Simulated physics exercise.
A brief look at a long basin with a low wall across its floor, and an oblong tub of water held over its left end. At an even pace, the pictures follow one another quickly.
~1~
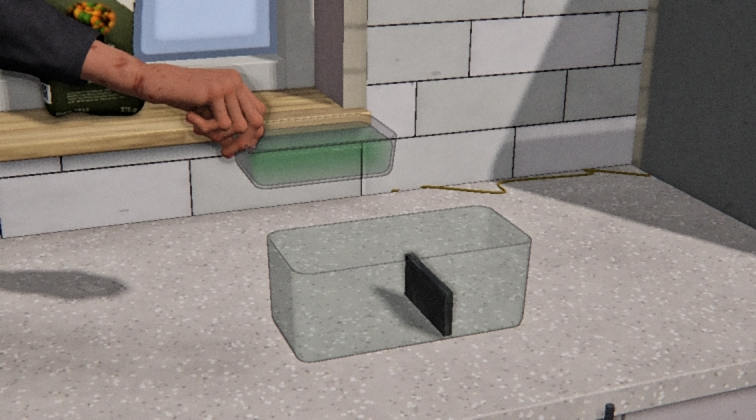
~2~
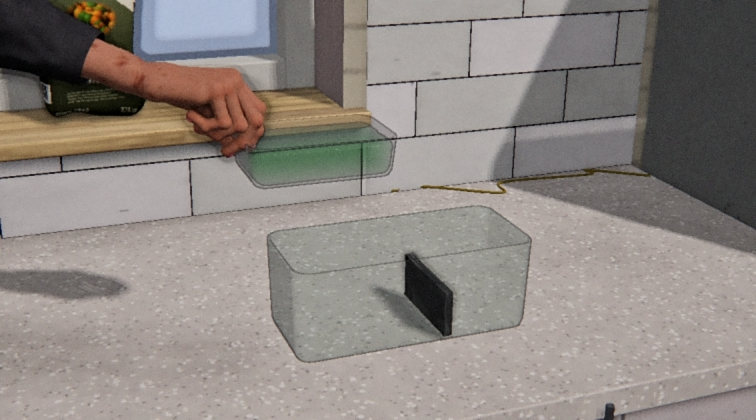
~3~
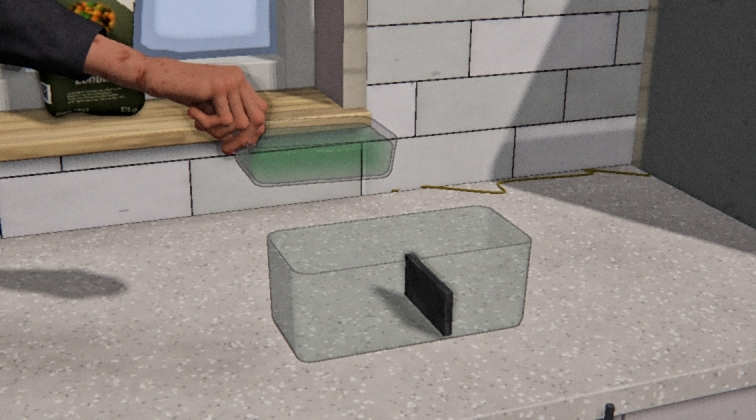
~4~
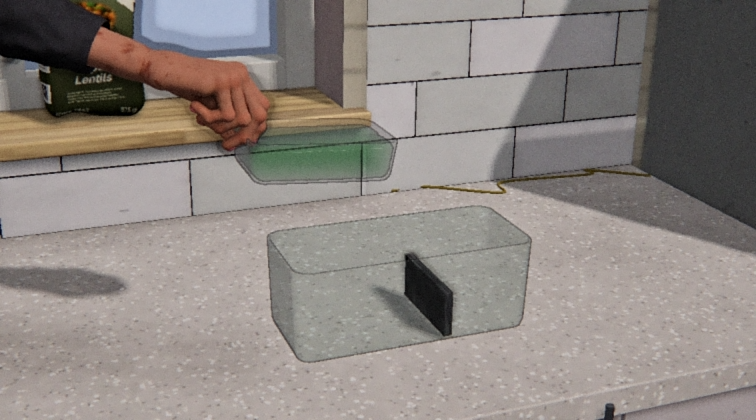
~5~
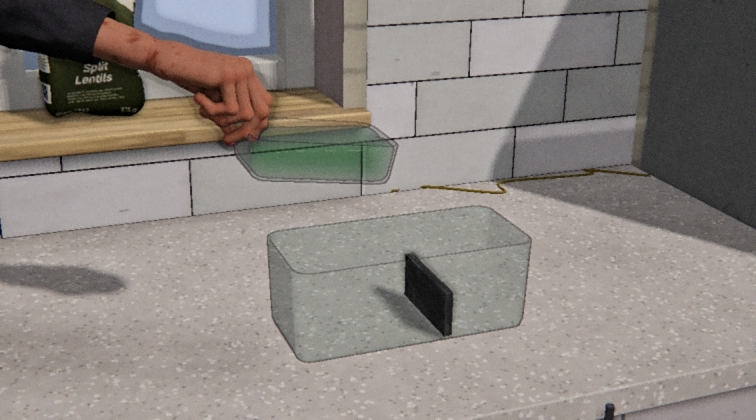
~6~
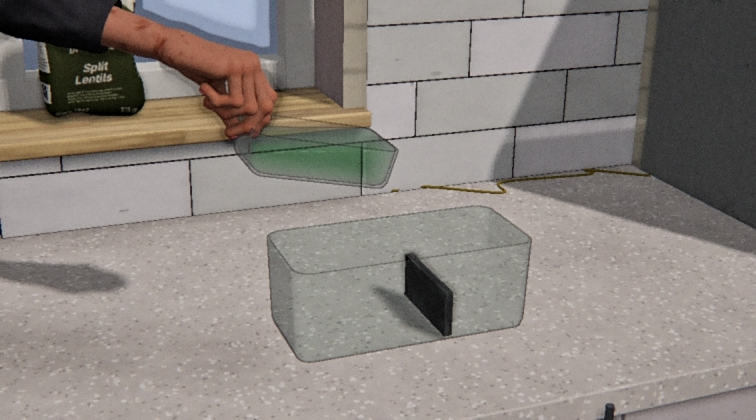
On a speckled kitchen counter, a clear long basin with a low black wall across its floor sat still while a hand above it slowly tilted an oblong tub of green water down to the right.
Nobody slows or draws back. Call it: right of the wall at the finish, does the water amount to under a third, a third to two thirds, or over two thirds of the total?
A third to two thirds of the total.
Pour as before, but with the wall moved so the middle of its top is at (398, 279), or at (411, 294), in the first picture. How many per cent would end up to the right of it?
About 70 per cent on the first try, and 60 per cent on the second.
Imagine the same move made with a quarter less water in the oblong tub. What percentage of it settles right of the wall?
That works out to some 30 %.
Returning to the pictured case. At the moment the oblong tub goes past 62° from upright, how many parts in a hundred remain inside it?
About 20 % remains.
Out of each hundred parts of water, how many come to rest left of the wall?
About 40 per cent.
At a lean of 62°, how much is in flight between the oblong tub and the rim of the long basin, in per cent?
That works out near 45 percent.
A moment on, the oblong tub is tipped part way and 18 per cent is still to pour, 8 is left of the wall and 25 right of it.
Next, the oblong tub is tipped on its side and 5 per cent is still to pour, 36 is left of the wall and 47 right of it.
Then the oblong tub is tipped on its side and 1 per cent is still to pour, 41 is left of the wall and 47 right of it.
Later the oblong tub is tipped on its side and 0 per cent is still to pour, 42 is left of the wall and 47 right of it.
At rest 42 per cent lies left of the wall, 47 right of it and 11 outside.
